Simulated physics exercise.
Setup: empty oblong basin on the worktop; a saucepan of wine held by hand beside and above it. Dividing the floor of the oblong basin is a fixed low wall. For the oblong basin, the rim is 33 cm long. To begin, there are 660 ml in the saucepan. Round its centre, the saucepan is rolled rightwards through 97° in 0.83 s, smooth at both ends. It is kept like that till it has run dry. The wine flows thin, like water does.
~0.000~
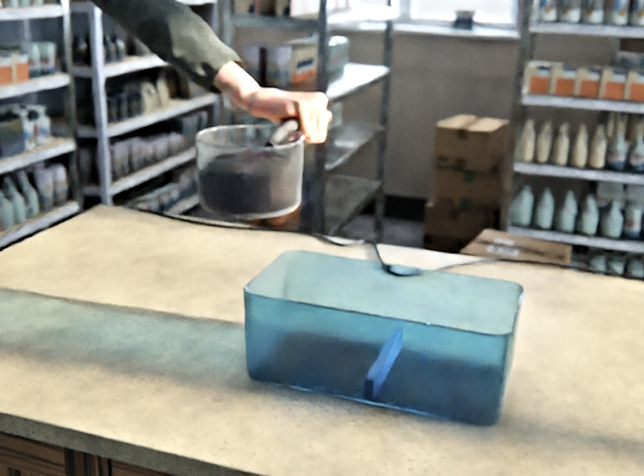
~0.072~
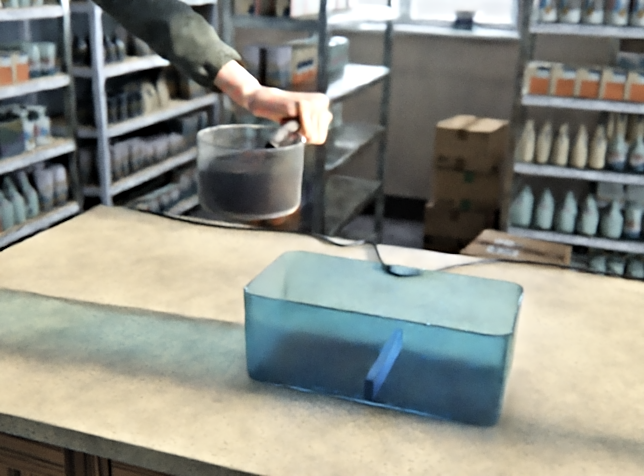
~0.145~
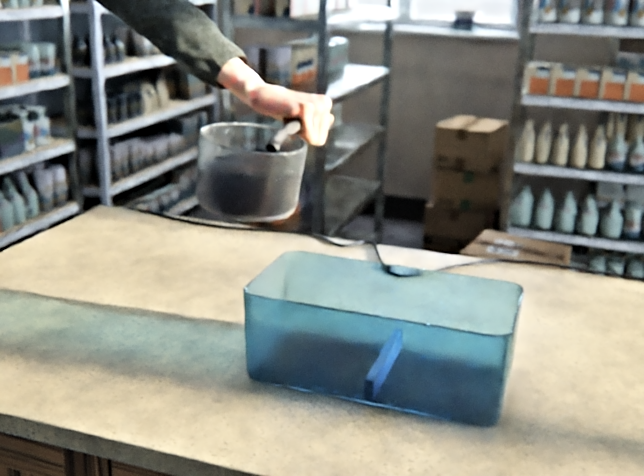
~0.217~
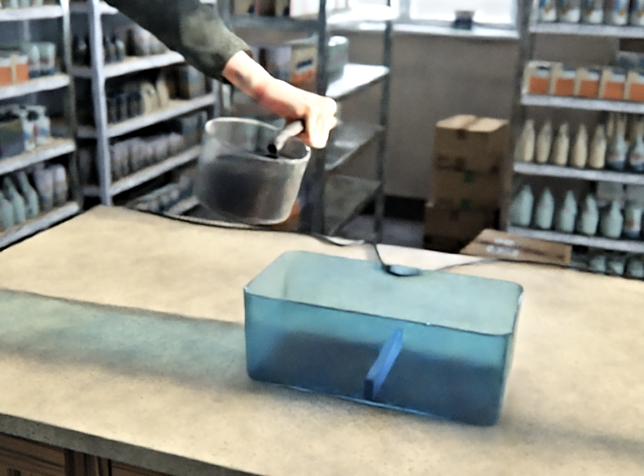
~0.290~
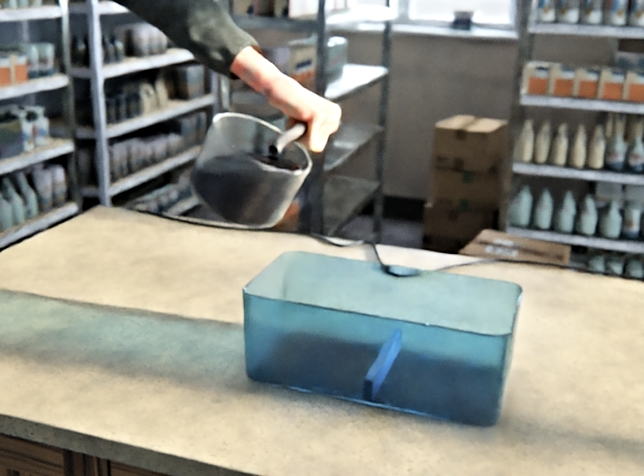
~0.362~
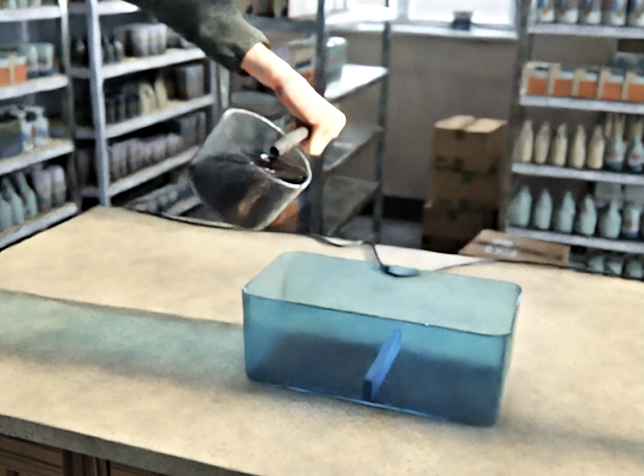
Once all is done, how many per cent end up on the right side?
Roughly 15 percent ends up on the right side.
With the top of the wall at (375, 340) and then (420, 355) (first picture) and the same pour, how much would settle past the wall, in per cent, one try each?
5 in a hundred, followed by 15 in a hundred.
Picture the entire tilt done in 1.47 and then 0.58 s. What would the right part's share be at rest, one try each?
Some 10 and 15 per cent, in that order.
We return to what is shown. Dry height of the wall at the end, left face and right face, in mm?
I'd say some 6 mm on the left and some 24 mm on the right.
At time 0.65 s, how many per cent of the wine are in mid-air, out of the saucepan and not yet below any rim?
Near 32 per cent at that time.
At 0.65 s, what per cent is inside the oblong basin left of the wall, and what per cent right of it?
Around 18 percent on the left and 0 on the right.
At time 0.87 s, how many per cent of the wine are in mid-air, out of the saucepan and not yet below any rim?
Airborne fraction: Approx. 12 %.
After 0.65 s the tilt is 86° and 49 per cent is still to pour, 18 is left of the wall and 0 right of it.
After 0.87 s the tilt is 97° and 16 per cent is still to pour, 65 is left of the wall and 6 right of it.
After 1.09 s the tilt is 97° and 4 per cent is still to pour, 78 is left of the wall and 13 right of it.
After 1.33 s the tilt is 97° and 1 per cent is still to pour, 82 is left of the wall and 15 right of it.
In the end 83 per cent lies left of the wall, 15 right of it and 1 outside.
